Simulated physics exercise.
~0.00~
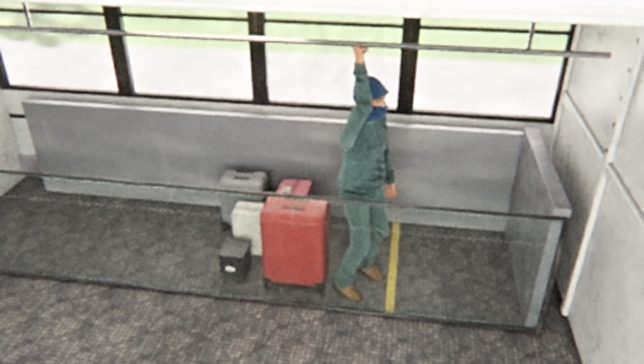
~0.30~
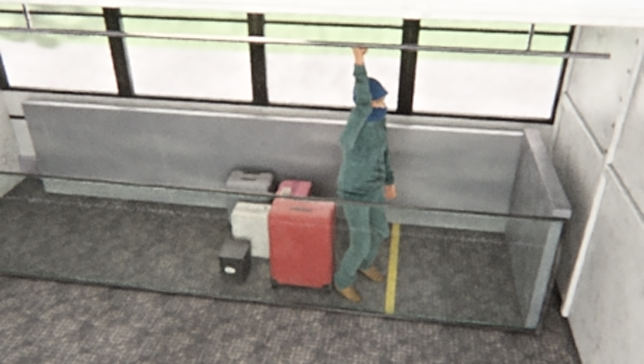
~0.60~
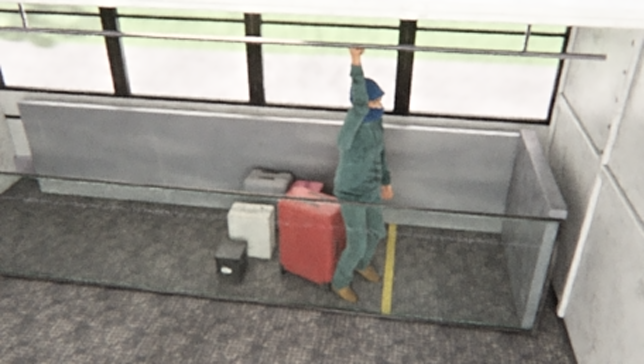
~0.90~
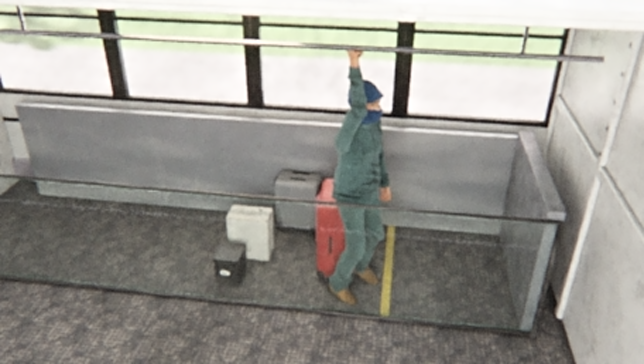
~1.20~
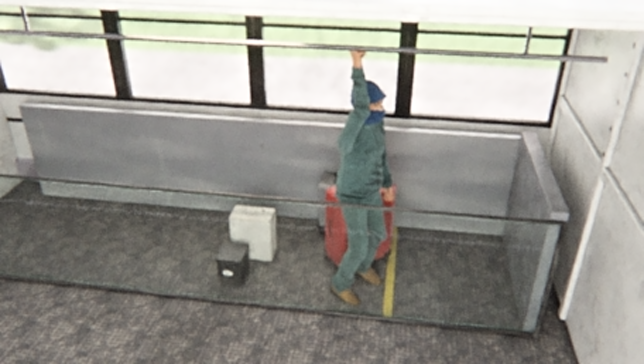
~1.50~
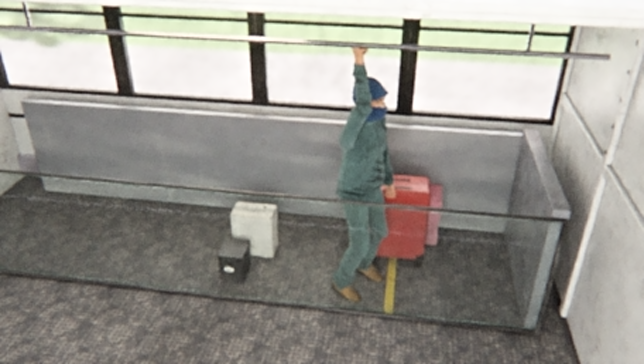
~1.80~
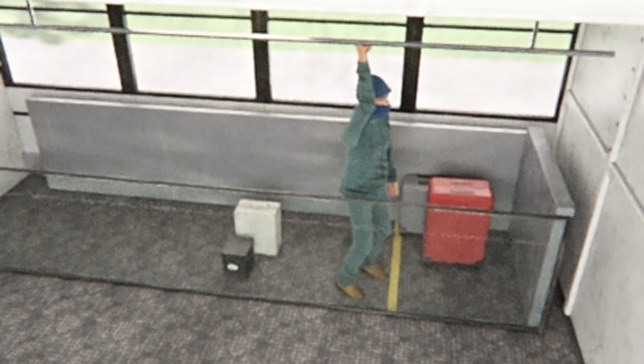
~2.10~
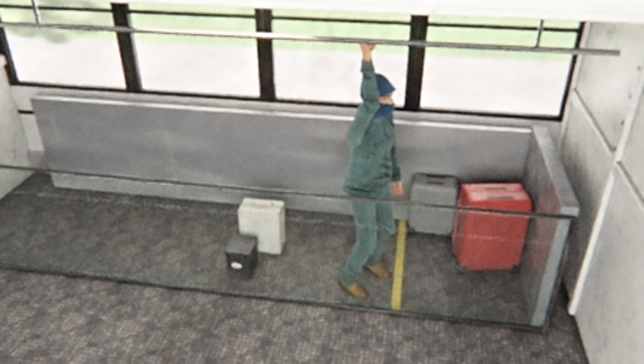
In this clip, a passenger in green holds an overhead rail while a red case, a grey case and a pink pack slide right past him, ending beyond the yellow line near the bay's right end, as a white carton and black tub stay left of it.
